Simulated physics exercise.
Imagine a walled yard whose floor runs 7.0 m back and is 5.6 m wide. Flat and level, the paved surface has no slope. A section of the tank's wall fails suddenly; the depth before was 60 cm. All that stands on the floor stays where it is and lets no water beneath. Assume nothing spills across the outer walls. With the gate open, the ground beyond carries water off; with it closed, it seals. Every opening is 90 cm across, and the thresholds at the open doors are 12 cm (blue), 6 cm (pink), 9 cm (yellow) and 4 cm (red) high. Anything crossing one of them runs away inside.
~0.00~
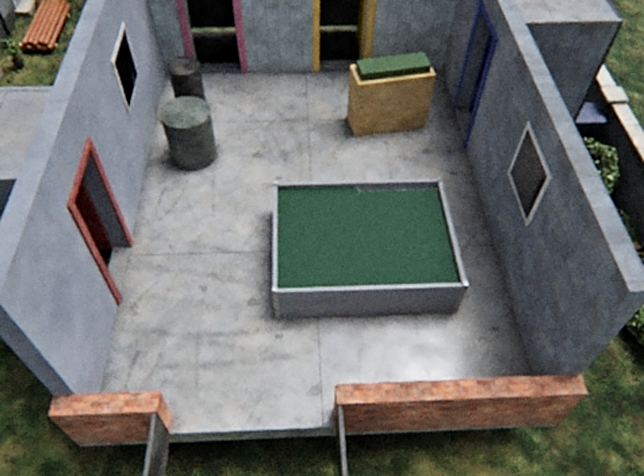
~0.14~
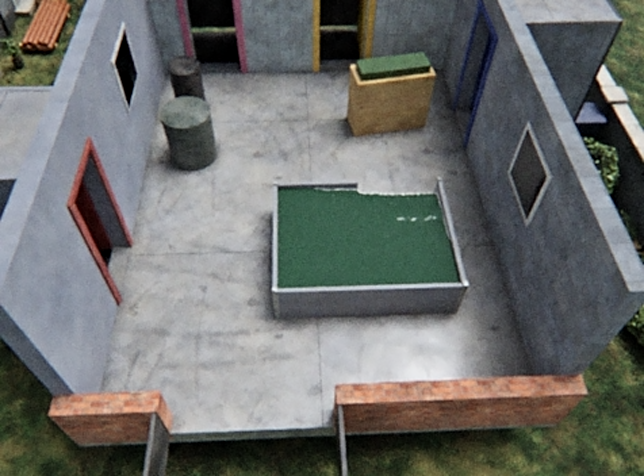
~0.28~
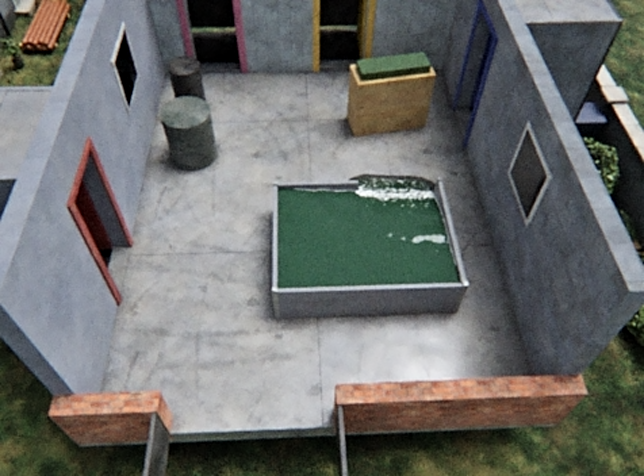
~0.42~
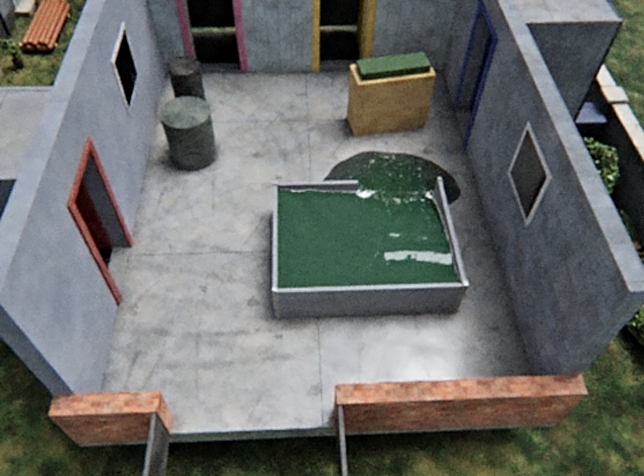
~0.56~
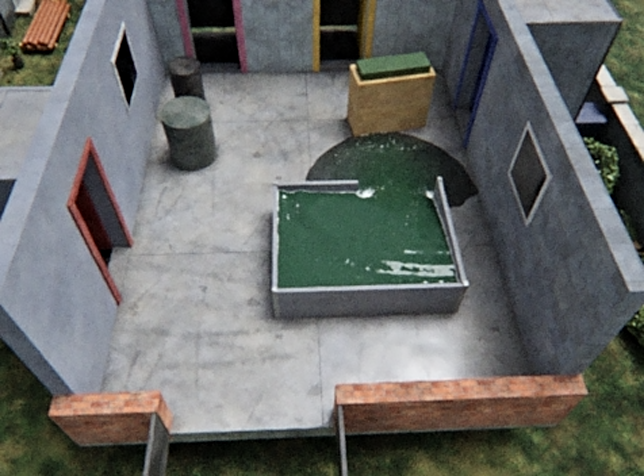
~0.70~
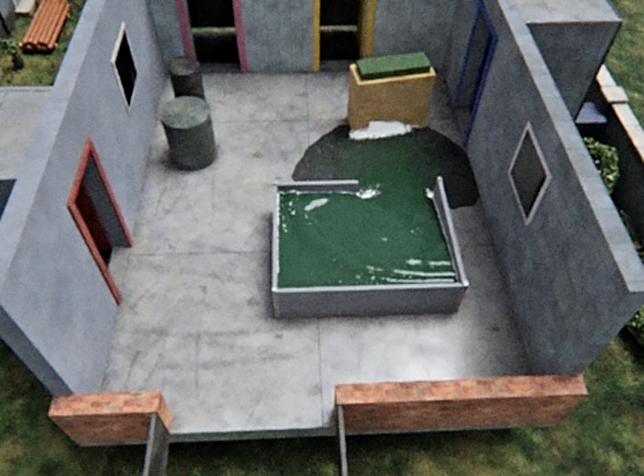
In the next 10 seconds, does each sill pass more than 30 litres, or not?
The blue door lets in more than the limit. The pink door lets in more than the limit. The yellow door lets in less than the limit. The red door lets in less than the limit.
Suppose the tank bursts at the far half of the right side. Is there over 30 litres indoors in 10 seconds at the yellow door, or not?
Relative to that limit, yellow ends up on the low side.
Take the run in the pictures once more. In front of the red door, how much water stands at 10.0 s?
The depth comes to around 5.0 centimetres.
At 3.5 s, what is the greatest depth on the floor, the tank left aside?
Roughly 26 cm.
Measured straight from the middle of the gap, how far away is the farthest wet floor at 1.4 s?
It's close to 3.6 metres.
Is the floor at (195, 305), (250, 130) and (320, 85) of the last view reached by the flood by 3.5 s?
Point 1: Unreached; point 2: Reached; point 3: Reached.
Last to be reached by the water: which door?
The final one is the red door.
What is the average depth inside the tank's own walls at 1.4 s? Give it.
Some 43 cm on average.
After 1.4 s water covers 20 % of the floor and is deepest (38 cm) near (373, 135); blue door 19 cm at the sill, 2 L in, pink door not reached, yellow door not reached, red door not reached.
After 2.2 s water covers 30 % of the floor and is deepest (36 cm) near (373, 135); blue door 28 cm at the sill, 90 L in, pink door 4 cm at the sill, 0 L in, yellow door not reached, red door not reached.
After 3.5 s water covers 50 % of the floor and is deepest (26 cm) near (373, 135); blue door 21 cm at the sill, 192 L in, pink door 9 cm at the sill, 5 L in, yellow door 6 cm at the sill, 0 L in, red door not reached.
After 6.0 s water covers 70 % of the floor and is deepest (22 cm) near (155, 126); blue door 14 cm at the sill, 239 L in, pink door 14 cm at the sill, 31 L in, yellow door 6 cm at the sill, 1 L in, red door 4 cm at the sill, 0 L in.
After 10.0 s water covers 95 % of the floor and is deepest (11 cm) near (158, 113); blue door 7 cm at the sill, 244 L in, pink door 11 cm at the sill, 107 L in, yellow door 6 cm at the sill, 1 L in, red door 5 cm at the sill, 1 L in.
